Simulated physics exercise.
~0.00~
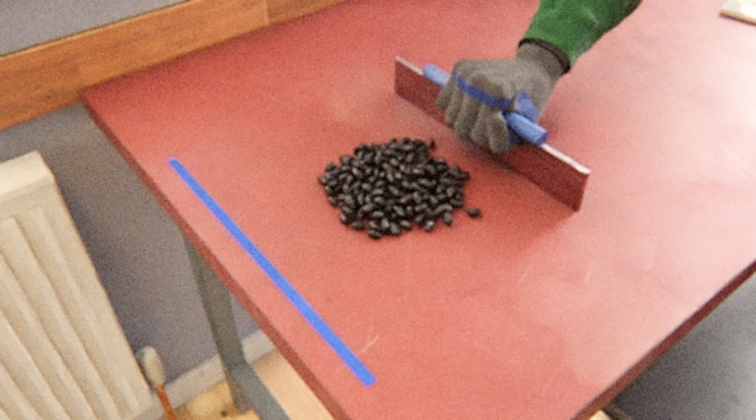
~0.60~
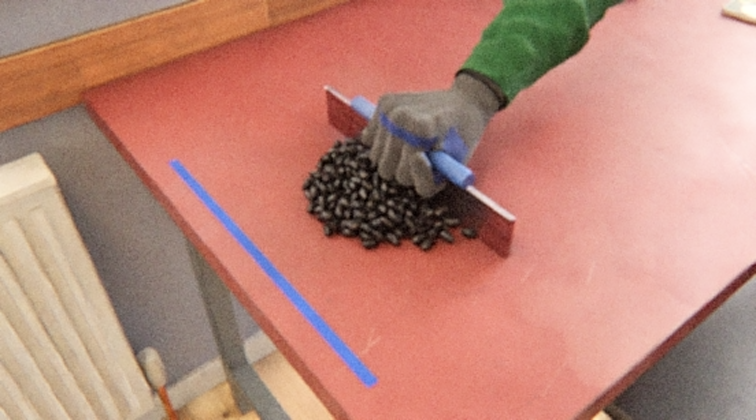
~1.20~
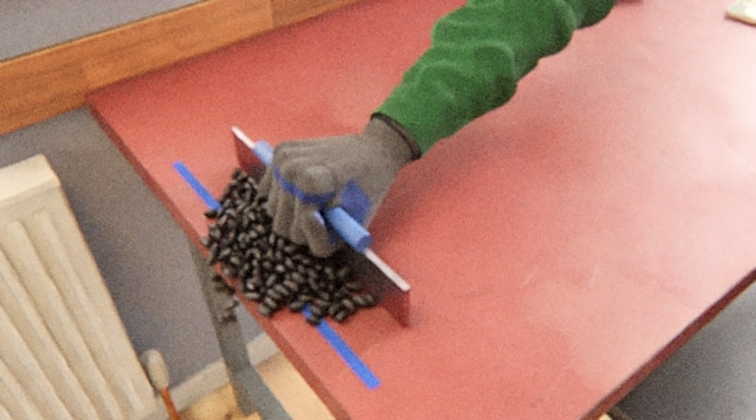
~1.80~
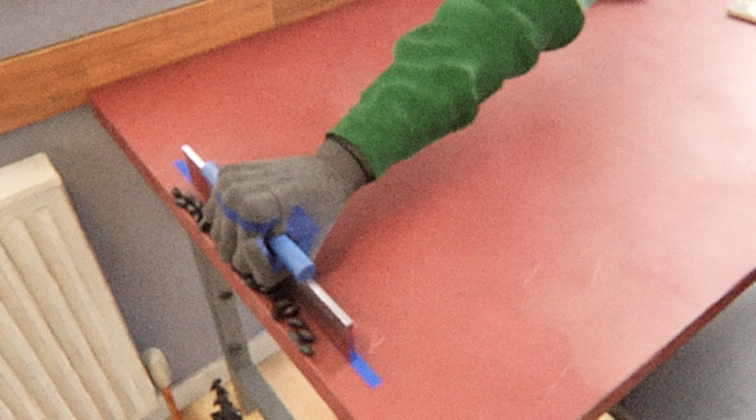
A gloved hand in a green sleeve pushed a heap of shiny black beans across a red tabletop with a scraper, down and to the left, until the blade reached the blue tape and most of the heap had gone over the edge.
